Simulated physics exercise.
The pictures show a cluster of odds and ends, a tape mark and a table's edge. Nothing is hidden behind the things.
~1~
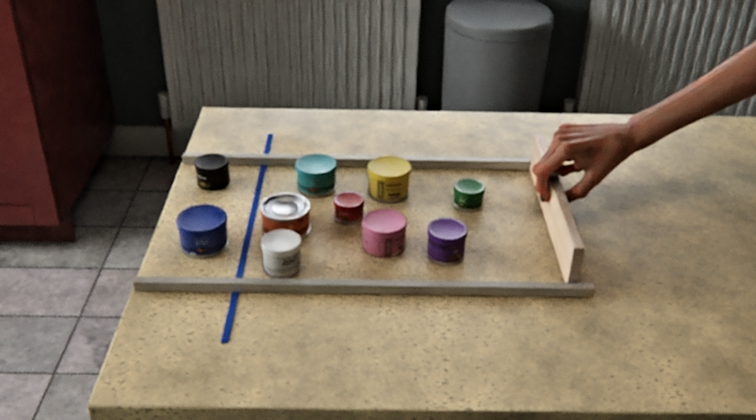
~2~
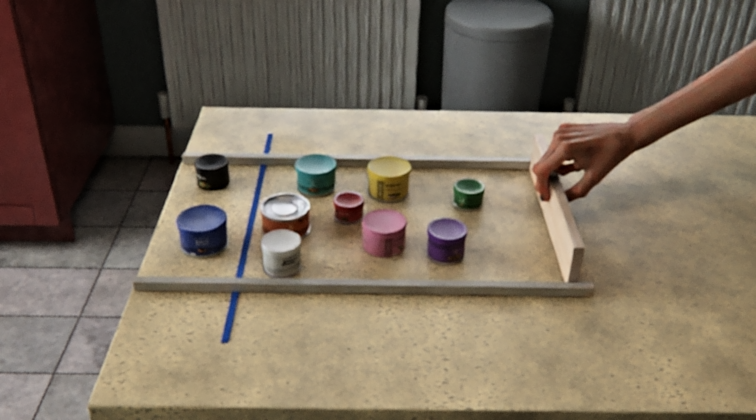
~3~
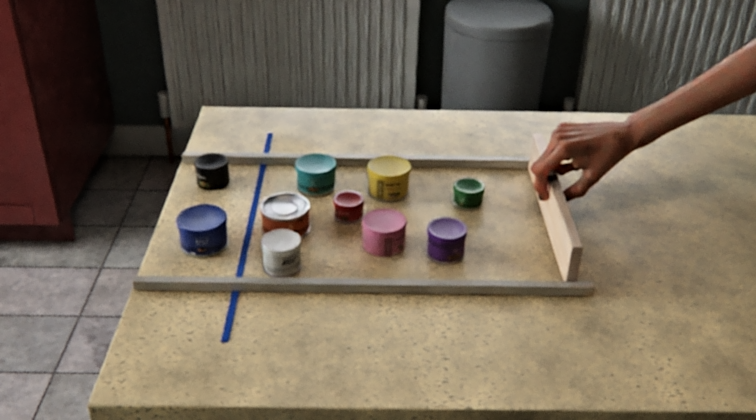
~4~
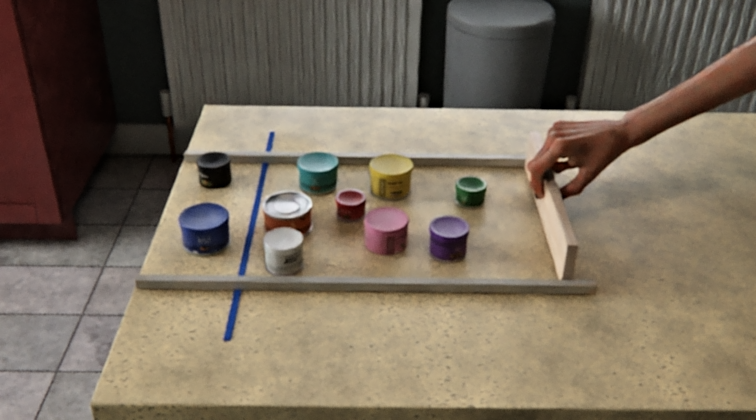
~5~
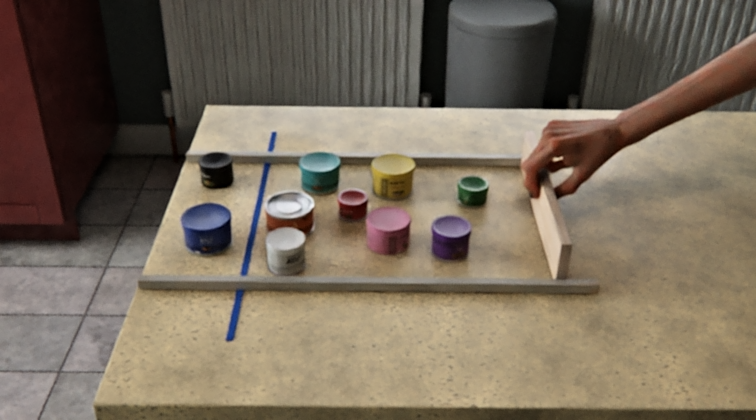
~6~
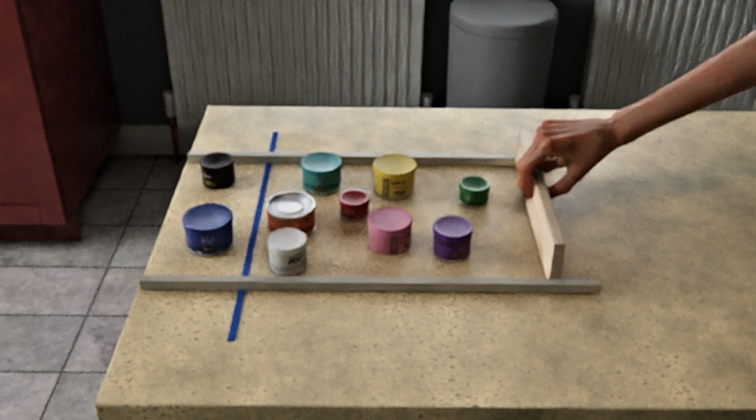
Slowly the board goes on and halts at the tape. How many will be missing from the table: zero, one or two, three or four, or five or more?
In the end the number that fall off is one or two.
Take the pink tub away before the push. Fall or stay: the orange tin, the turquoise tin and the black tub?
The orange tin does not fall, the turquoise tin is kept, the black tub goes over.
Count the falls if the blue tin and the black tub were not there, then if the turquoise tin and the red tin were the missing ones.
It would be 0 and 0.
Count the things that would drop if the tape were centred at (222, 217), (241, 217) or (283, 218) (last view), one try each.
Down on the floor: 3, 1 and 0.
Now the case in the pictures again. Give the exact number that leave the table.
In all, 1 of them.
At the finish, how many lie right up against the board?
That makes 4.
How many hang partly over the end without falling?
It comes to 1.
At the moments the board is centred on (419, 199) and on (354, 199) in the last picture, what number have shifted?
4 and 7.
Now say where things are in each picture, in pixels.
In the first picture, black tub (213, 172); blue tin (203, 231); orange tin (286, 217); board (554, 204); tape (252, 219).
In the second picture, blue tin (203, 231); pink tub (384, 233).
In the third picture, orange tin (286, 217); white tin (282, 254).
In the fourth picture, black tub (215, 170); red tin (351, 206).
In the fifth picture, blue tin (208, 230); board (543, 201).
In the sixth picture, black tub (218, 171); blue tin (209, 230); orange tin (291, 216); board (537, 200); tape (257, 217).
A little later, none off yet; black tub at rest near (218, 171); blue tin at rest near (209, 230); orange tin at rest near (291, 216).
Next, none off yet; black tub at rest near (218, 171); blue tin at rest near (209, 230); orange tin moving near (285, 214).
Later still, none off yet; black tub moving near (212, 170); blue tin at rest near (209, 230); orange tin shifted about its own width near (255, 202).
When it is over, the number that fall off is one or two; down, black tub.
